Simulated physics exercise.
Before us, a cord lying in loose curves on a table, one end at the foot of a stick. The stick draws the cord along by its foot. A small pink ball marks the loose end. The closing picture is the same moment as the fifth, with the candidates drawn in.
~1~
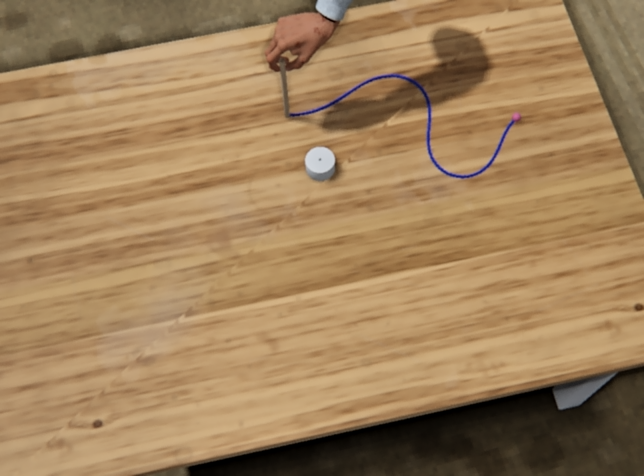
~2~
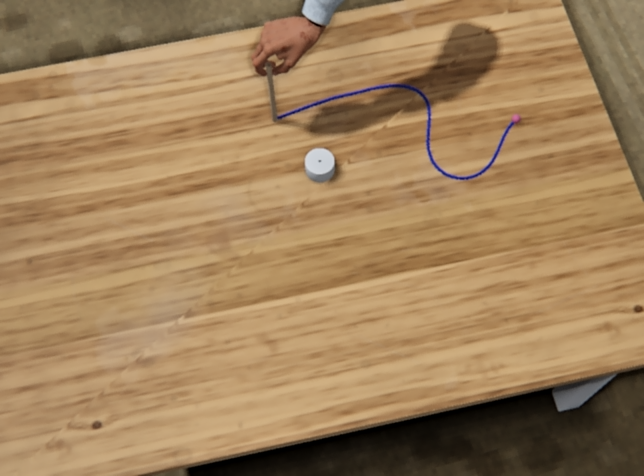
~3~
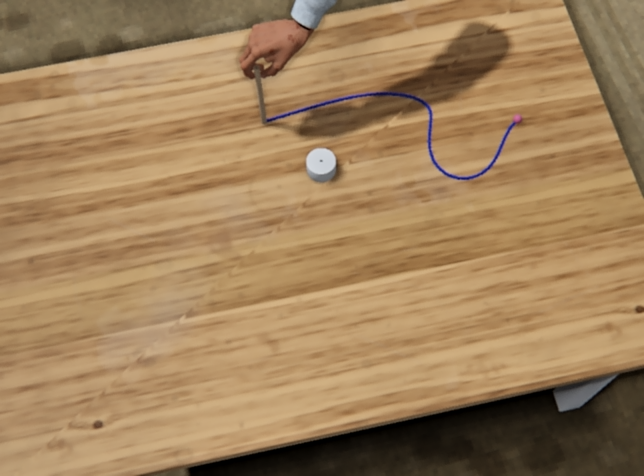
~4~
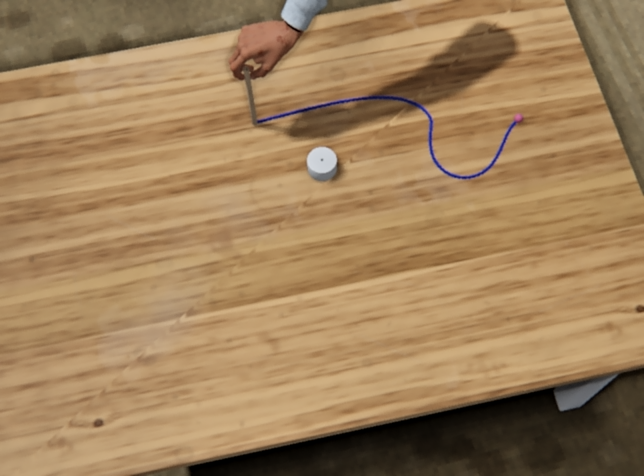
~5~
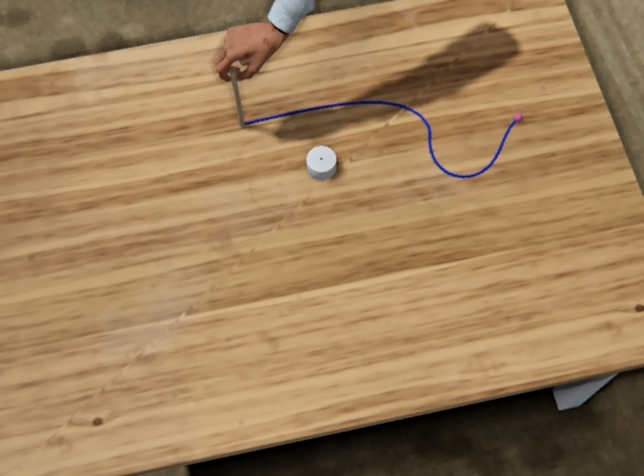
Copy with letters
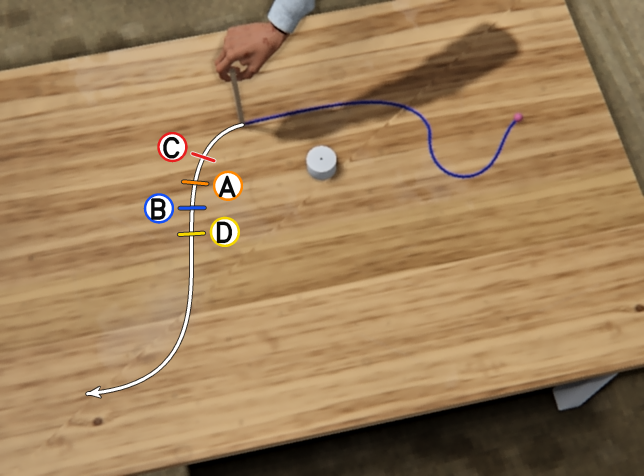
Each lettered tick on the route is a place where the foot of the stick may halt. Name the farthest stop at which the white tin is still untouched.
Up to mark B.
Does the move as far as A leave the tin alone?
For that mark, yes.
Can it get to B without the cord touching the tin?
For that mark, yes.
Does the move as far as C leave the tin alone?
Yes.
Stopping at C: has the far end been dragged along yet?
By then, no.
On the copy, A at (195, 183); B at (192, 208); C at (203, 157); D at (192, 234); the route from (242, 125) via (192, 269) to (87, 394).
On B. First, foot of the stick (212, 145), middle of the cord (392, 129), free end (518, 118).
Then, foot of the stick (196, 178), middle of the cord (375, 138), free end (518, 118).
Finally, foot of the stick (192, 208), middle of the cord (365, 145), free end (518, 118); nothing has been touched.
By contrast, A is safe but short; C is safe but short; D brings the cord against the tin.
